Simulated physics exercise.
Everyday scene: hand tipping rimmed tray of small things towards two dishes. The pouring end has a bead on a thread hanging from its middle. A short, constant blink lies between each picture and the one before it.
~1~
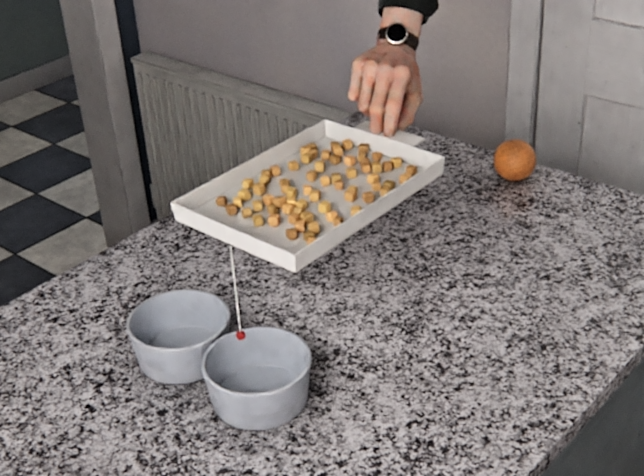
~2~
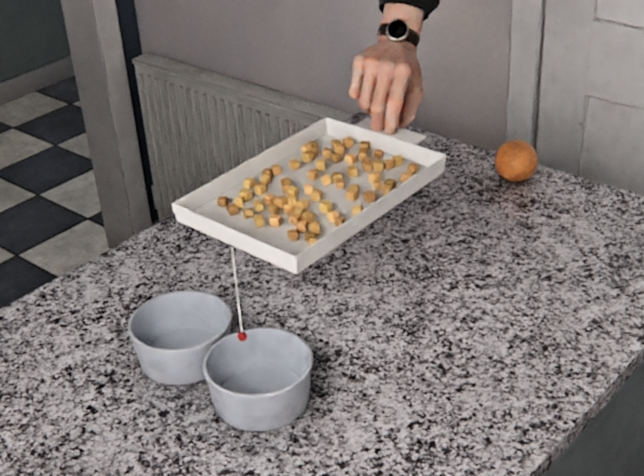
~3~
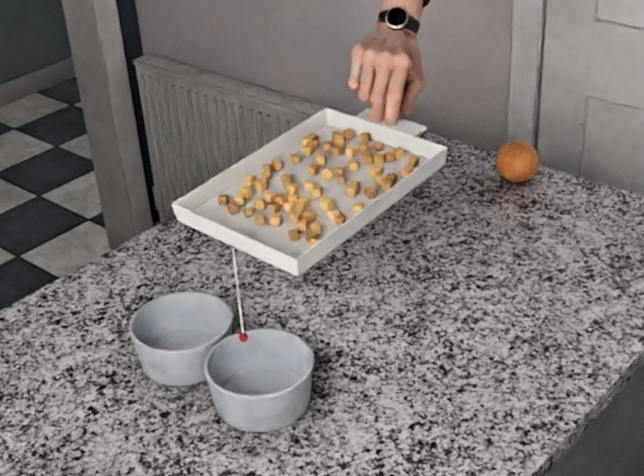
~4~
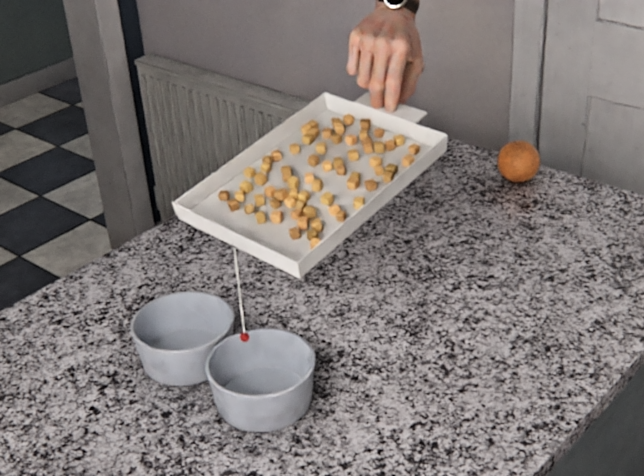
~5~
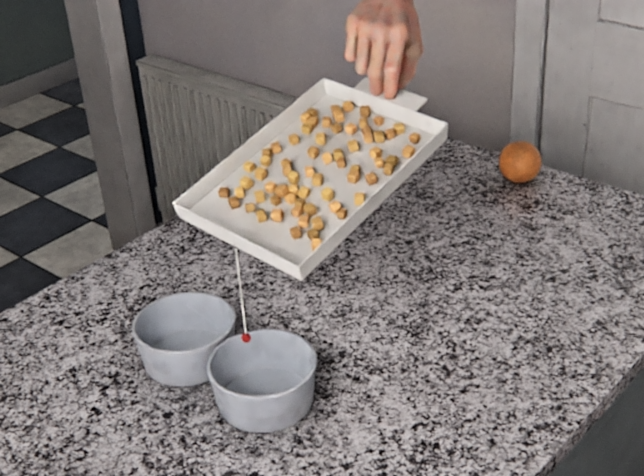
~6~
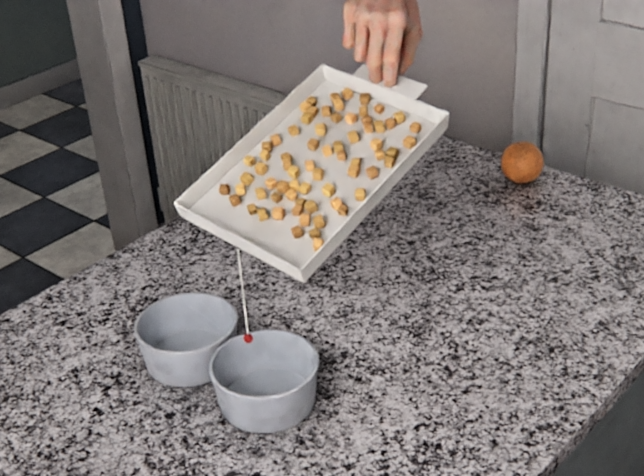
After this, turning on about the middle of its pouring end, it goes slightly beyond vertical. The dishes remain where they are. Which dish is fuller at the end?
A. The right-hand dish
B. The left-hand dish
A.
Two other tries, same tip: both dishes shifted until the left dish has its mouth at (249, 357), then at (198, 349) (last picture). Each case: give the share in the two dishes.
In order: 60 percent, then 80 percent.
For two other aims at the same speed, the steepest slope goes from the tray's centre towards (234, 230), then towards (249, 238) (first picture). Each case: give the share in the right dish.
Respectively 10 and 30 in a hundred.
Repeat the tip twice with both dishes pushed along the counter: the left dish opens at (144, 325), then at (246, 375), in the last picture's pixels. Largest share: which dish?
First place: The rightmost dish. Second place: The leftmost dish.
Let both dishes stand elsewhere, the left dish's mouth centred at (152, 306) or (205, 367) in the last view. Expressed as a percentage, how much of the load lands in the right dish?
Roughly 0% first, roughly 60% second.
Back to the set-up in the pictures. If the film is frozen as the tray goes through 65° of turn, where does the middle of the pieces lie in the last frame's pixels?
The middle of the pieces sits at roughly (278, 233).
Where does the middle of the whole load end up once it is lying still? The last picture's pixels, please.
Centre at rest: Close to (261, 422).
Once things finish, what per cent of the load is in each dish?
Per hundred pieces: Left dish roughly 0, right dish roughly 40.
Soon, tray tipped steeply; all on the tray.
A while on, tray tipped past a quarter turn; most on the tray; a small part in the right dish; a small part outside both; a small part in the air.
Towards the end, tray tipped past a quarter turn; about half in the right dish; about half outside both.
Finally, tray tipped past a quarter turn; about half in the right dish; none in the left dish; about half outside both.
